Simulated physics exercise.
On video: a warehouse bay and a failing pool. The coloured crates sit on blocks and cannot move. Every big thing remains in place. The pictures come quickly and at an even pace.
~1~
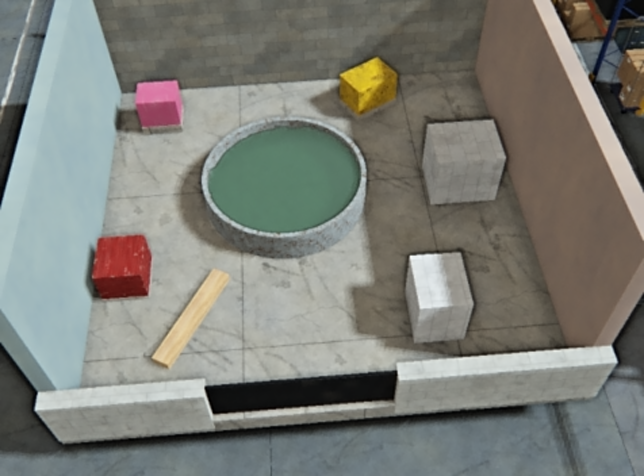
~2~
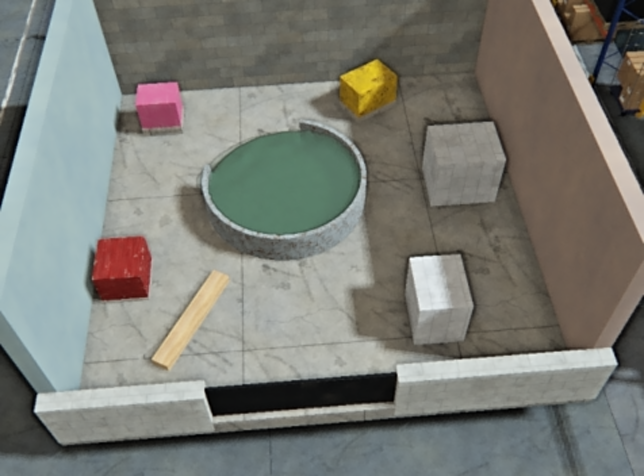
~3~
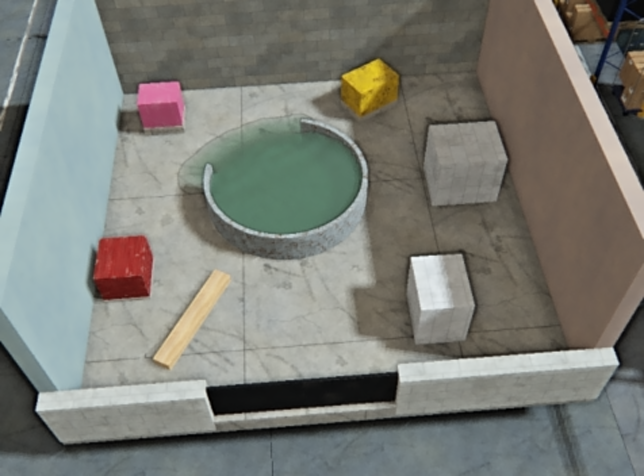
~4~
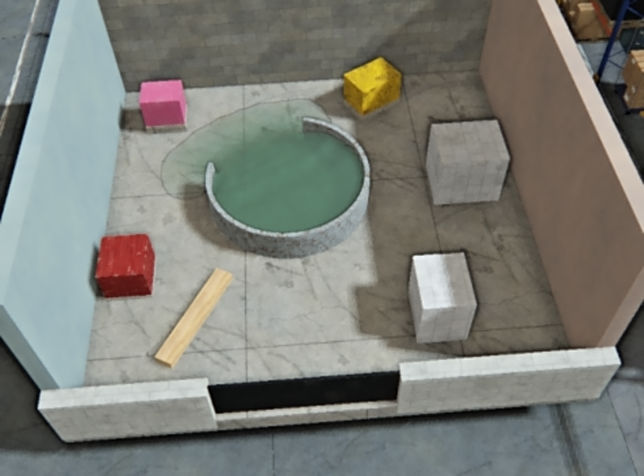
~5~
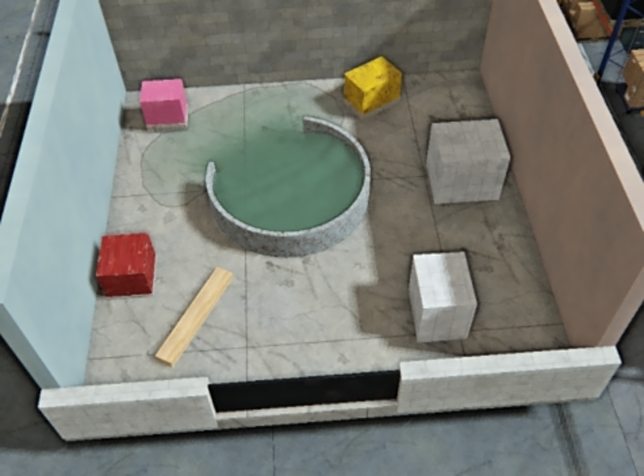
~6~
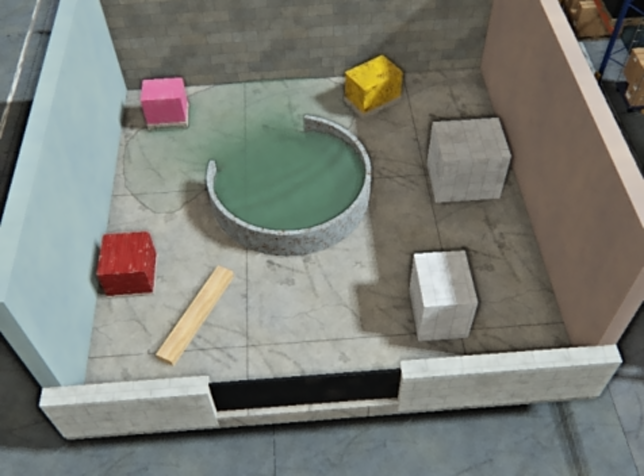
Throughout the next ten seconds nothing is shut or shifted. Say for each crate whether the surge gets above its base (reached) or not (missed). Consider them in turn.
Yellow crate: Reached; pink crate: Reached; red crate: Reached.
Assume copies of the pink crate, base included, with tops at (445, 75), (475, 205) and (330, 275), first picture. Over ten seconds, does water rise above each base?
Well, the first one stays clear of it, the next one stays clear of it, and the final one stays clear of it.
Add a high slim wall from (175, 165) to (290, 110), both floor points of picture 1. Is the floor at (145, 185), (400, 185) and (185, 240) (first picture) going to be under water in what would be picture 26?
One after the other: Wet, flooded, covered.
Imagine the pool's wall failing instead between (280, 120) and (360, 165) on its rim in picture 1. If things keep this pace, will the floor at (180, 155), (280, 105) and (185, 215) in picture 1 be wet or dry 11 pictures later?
Okay, the first is left untouched, the next is waterlogged, and the last is left untouched.
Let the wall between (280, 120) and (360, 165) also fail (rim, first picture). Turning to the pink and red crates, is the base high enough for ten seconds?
Observed: Pink stays clear; red is doused.
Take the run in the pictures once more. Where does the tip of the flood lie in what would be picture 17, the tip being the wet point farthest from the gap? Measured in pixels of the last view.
Front's tip: Near (433, 75).
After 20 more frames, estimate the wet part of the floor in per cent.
About 40 in a hundred.
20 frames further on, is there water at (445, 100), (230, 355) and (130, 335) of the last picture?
First inundated, second spared, third spared.
A moment on, water covers 20 % of the floor; the yellow crate water round its plinth, the pink crate water round its plinth, the red crate not reached.
Next, water covers 25 % of the floor; the yellow crate water round its plinth, the pink crate water round its plinth, the red crate not reached.
Then, water covers 40 % of the floor; the yellow crate water round its plinth, the pink crate water round its plinth, the red crate water round its plinth.
Later, water covers 65 % of the floor; the yellow crate water round its plinth, the pink crate water round its plinth, the red crate water round its plinth.
In the end, water covers 95 % of the floor; the yellow crate was topped, the pink crate was topped, the red crate was topped.
